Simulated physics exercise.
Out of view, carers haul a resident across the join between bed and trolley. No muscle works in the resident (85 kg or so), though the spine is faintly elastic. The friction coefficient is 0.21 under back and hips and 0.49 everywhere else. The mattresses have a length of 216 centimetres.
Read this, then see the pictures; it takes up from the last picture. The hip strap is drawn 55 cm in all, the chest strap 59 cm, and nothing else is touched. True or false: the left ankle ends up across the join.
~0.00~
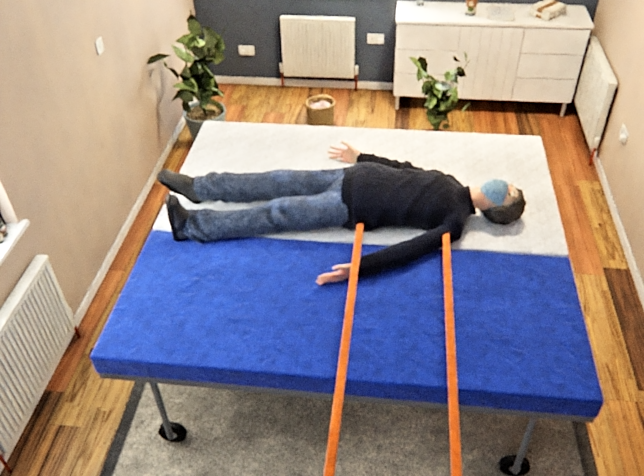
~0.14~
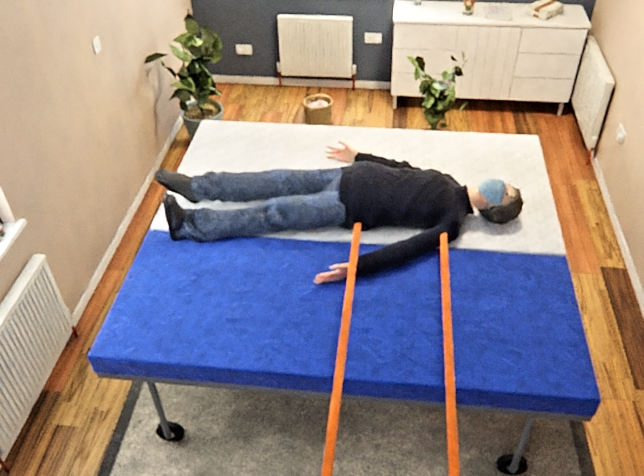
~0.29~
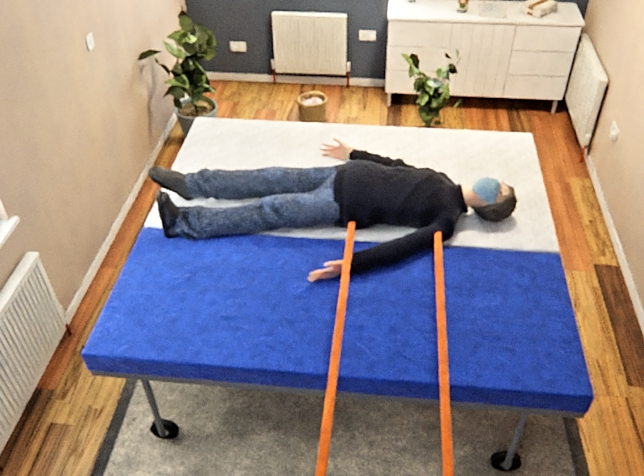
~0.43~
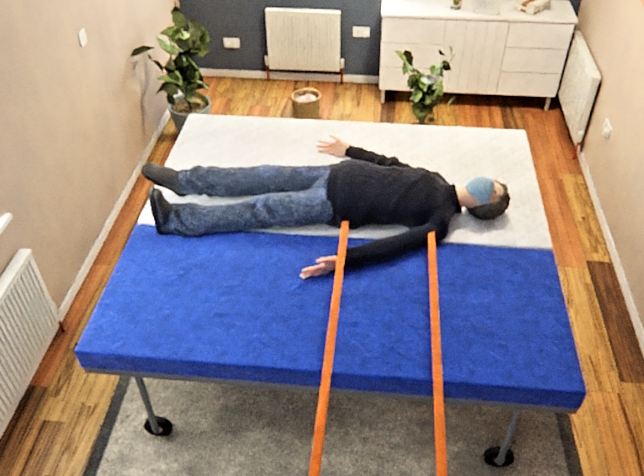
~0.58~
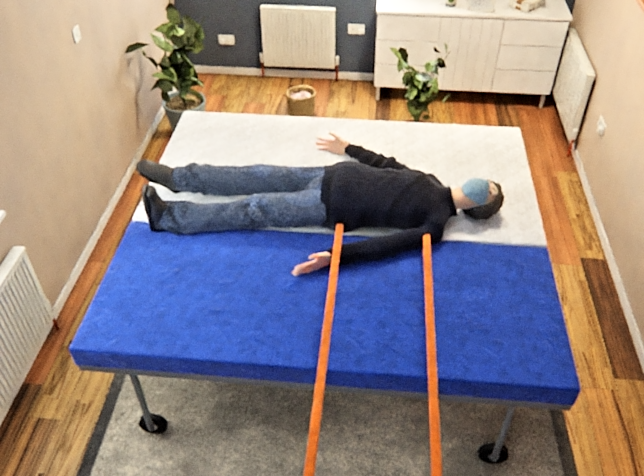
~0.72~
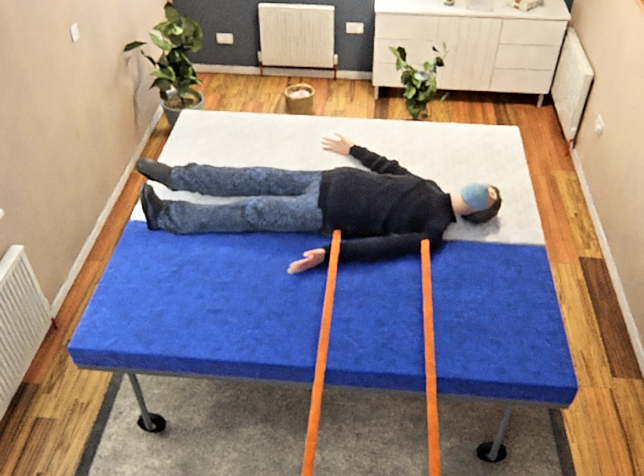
True.
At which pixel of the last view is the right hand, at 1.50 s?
At about (381, 172).
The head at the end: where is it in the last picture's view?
Somewhere near (494, 270) in the last picture.
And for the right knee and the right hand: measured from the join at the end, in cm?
Right knee, 4 cm on the past side; right hand, 44 cm on the short side.
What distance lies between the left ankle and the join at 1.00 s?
It is roughly 6 cm beyond the mark.
After 1.00 s the left ankle is 6 cm past the join, near (167, 218) in the last picture's view.
After 1.50 s the left ankle is 8 cm past the join, near (175, 224) in the last picture's view.
After 2.00 s the left ankle is 9 cm past the join, near (178, 225) in the last picture's view; the left hand 53 cm past the join.
At rest, 2.6 s, head crosses the join; left hand crosses the join; right hand stops short of the join; left ankle crosses the join; right ankle stops short of the join; right knee crosses the join.
